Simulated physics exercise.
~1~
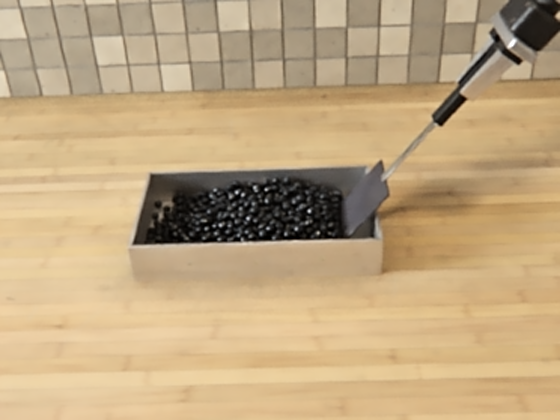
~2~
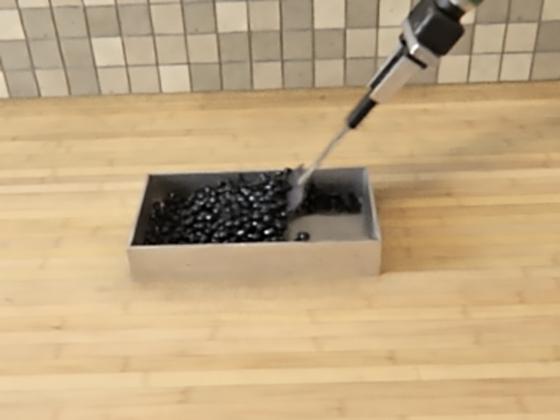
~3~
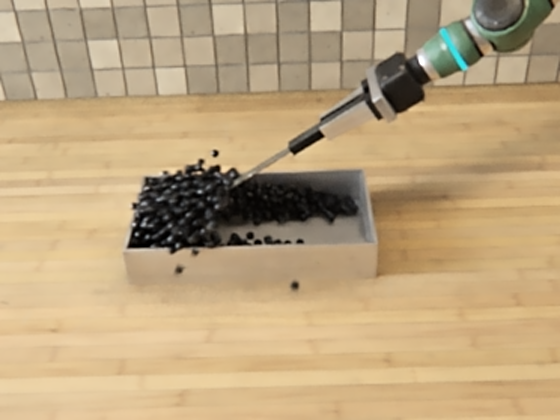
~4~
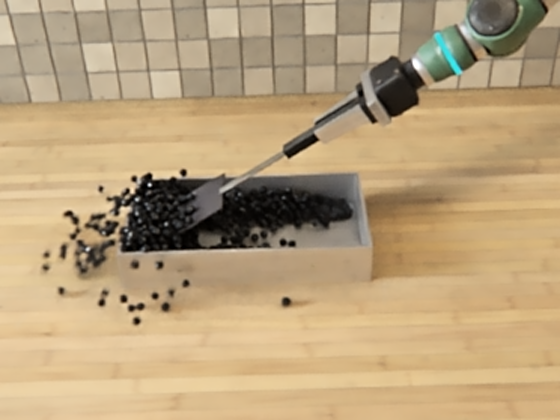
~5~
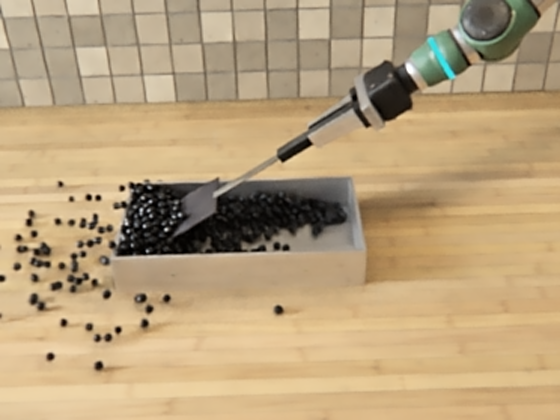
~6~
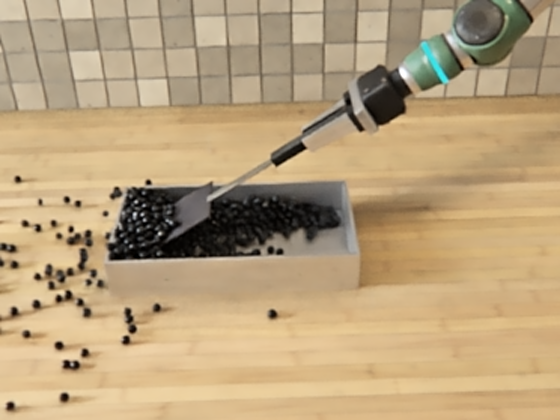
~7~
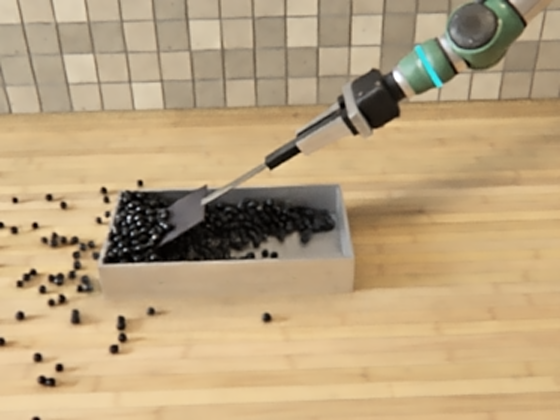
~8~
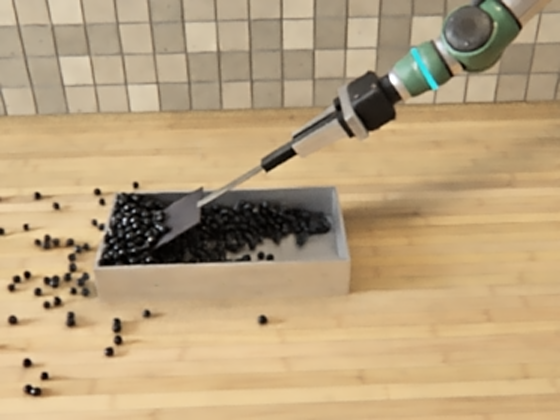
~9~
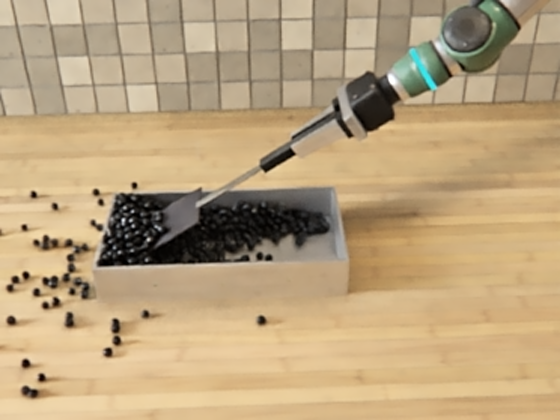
A robot arm sweeps black beads leftward in a tray, spilling some onto the table.
